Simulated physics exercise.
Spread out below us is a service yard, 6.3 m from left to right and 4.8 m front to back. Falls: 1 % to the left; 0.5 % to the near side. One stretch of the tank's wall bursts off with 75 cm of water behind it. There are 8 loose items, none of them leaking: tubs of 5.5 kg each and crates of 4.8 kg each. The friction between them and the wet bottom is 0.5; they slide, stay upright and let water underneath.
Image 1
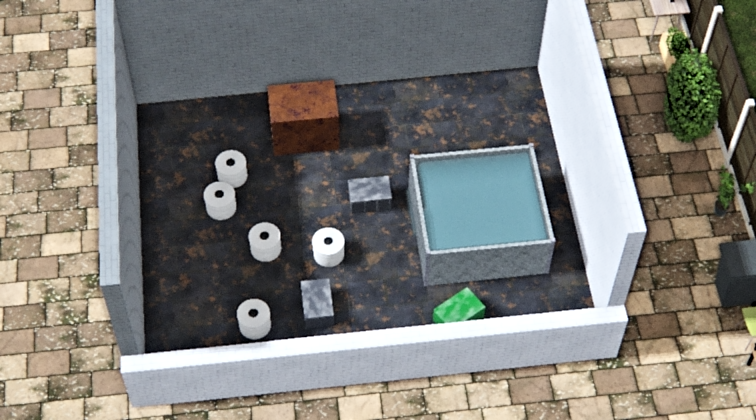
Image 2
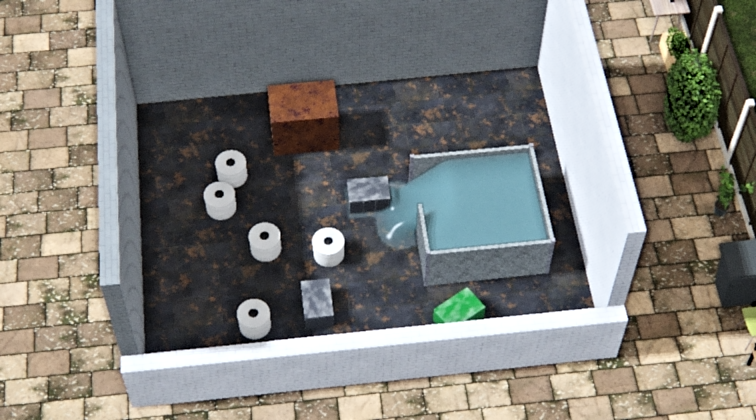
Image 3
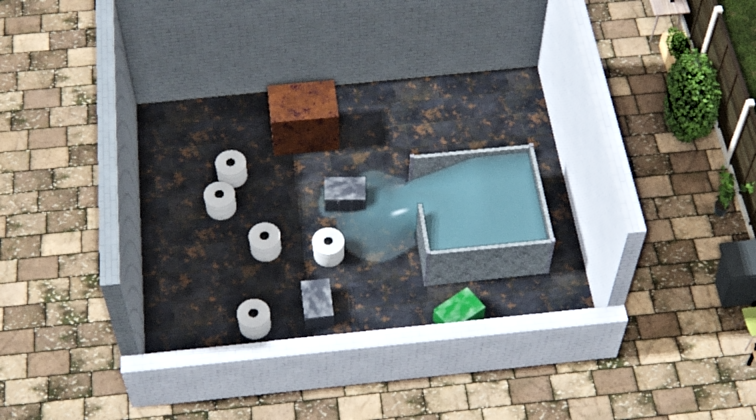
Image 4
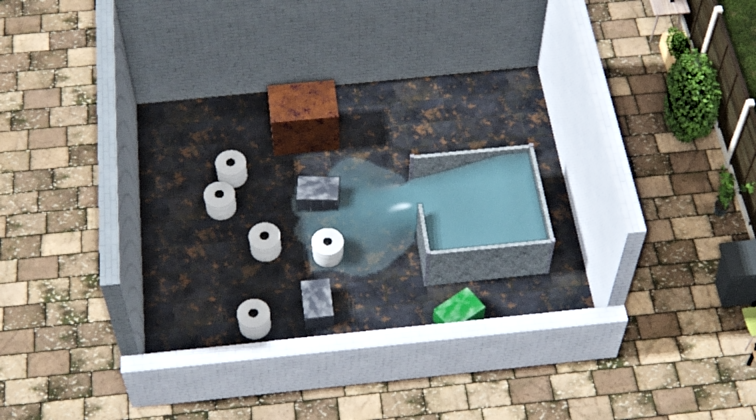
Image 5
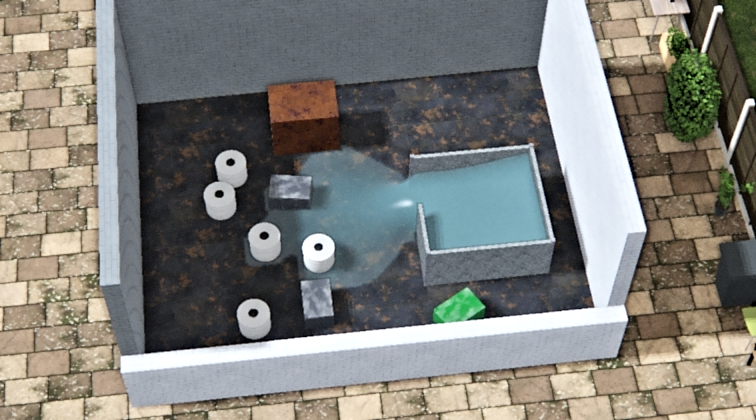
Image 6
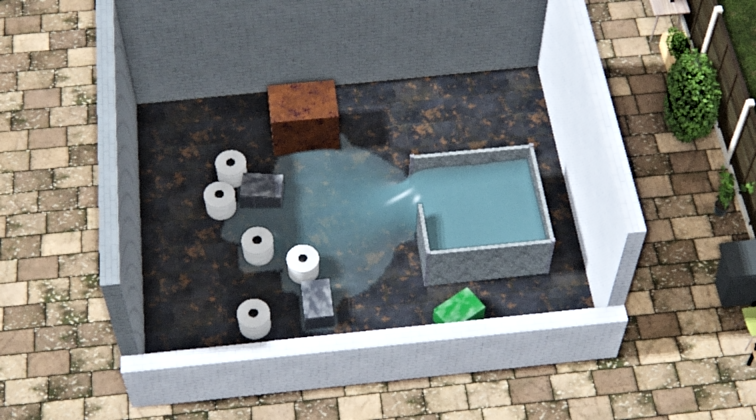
At the start, a walled yard holds a full tank of water, white tubs, grey crates, a green crate and a brown block. The tank's left side bursts open and water spreads leftward across the dark floor, pushing a grey crate left, then shifting two nearby tubs slightly.
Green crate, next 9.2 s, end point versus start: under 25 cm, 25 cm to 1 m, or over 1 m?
It is swept a long way.
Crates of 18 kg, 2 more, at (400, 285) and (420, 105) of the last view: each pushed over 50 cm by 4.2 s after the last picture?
In the order asked: Shy of the mark; shy of the mark.
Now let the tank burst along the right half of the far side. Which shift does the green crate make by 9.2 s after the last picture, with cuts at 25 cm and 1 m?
So the green crate shifts partway.
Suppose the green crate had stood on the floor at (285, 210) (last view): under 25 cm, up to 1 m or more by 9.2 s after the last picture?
From that spot, it is pushed far off.
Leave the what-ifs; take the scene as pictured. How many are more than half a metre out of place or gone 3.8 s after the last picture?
Count then: 6.
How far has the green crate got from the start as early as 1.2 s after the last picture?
0 cm, give or take.
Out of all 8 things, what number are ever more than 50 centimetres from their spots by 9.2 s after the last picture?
That comes to 8.
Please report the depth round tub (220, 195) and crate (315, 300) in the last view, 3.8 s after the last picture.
About 14 and 9 cm.
Then, 1.2 s after the last picture the green crate is near (460, 308), 0.0 m from its start, aground; 5 afloat.
Then, 3.8 s after the last picture the green crate is near (460, 308), 0.0 m from its start, aground; 7 afloat.
Then, 6.2 s after the last picture the green crate is near (580, 278), 1.8 m from its start, afloat; 8 afloat.
Then, 9.2 s after the last picture the green crate is near (564, 230), 2.0 m from its start, afloat; 8 afloat.
